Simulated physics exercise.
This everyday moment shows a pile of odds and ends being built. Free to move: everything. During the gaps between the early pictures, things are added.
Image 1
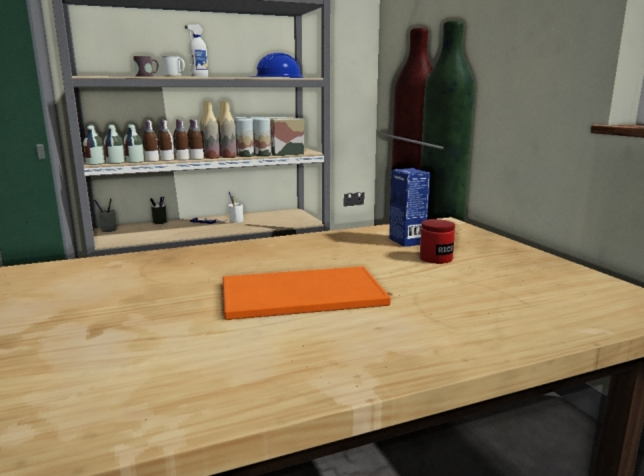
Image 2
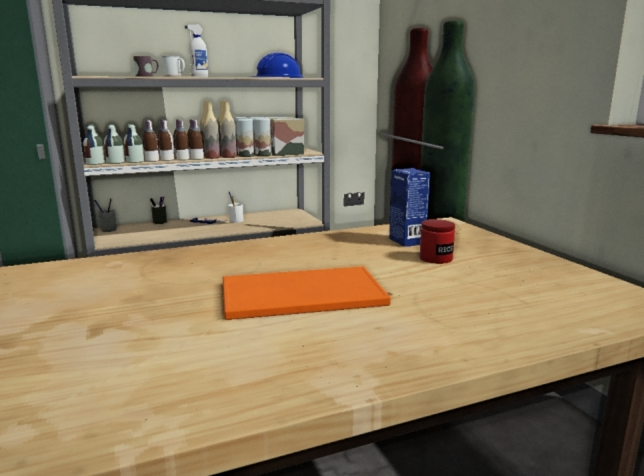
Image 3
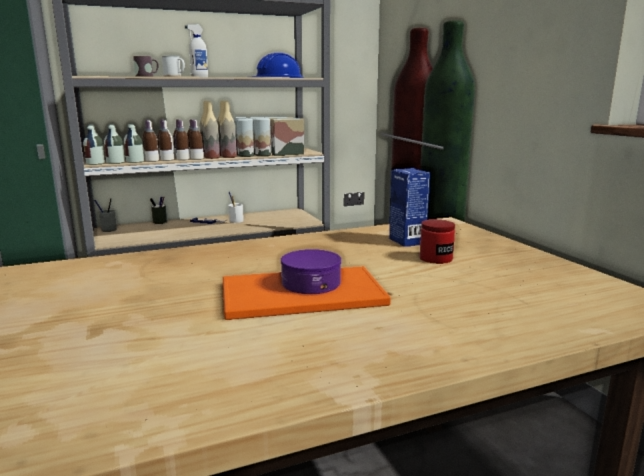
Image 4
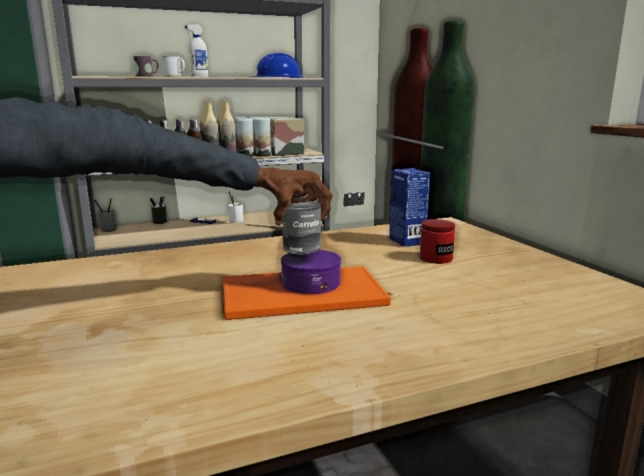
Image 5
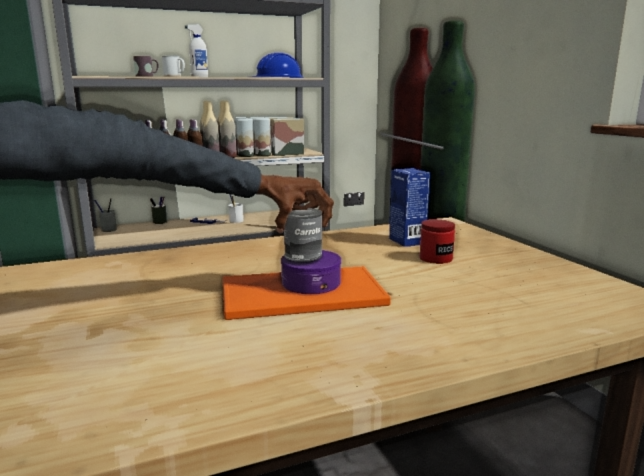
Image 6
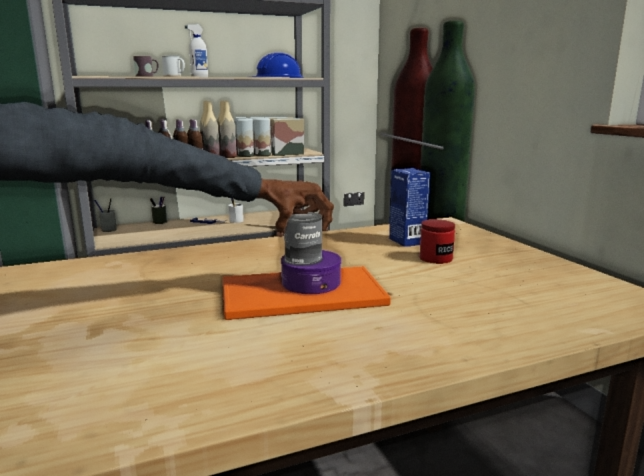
In a workshop-like room seen from a fixed, slightly raised view, a pale wooden table stands before grey shelves of bottles and mugs. An orange slab lies on the tabletop, with a blue carton and red jar to the right, and tall red and green bottles behind. A purple tub appears on the slab, then an arm from the left lowers a grey pot onto it, hand still on top.
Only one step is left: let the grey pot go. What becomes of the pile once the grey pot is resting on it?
It endures.
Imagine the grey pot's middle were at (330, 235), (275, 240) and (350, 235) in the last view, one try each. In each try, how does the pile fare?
Lab note - case 1: No collapse; case 2: Collapse; case 3: Collapse.
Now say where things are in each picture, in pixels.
In the first frame, the last thing is not in view yet; blue carton (409, 207).
In the second frame, the last thing is not in view yet.
In the third frame, the last thing is not in view yet; blue carton (409, 207).
In the fourth frame, coming down; grey pot (302, 227); purple tub (311, 271).
In the fifth frame, coming down; grey pot (303, 234); blue carton (409, 207).
In the sixth frame, in place under the hand; grey pot (303, 238); purple tub (311, 271).
Then, 1.00 s later than the last frame, all is still.
Then, 2.10 s later than the last frame, grey pot resting near (303, 238).
When it is over, all 5 as before. End places, in pixels of the last picture, grey pot near (303, 238). The pile stays up.
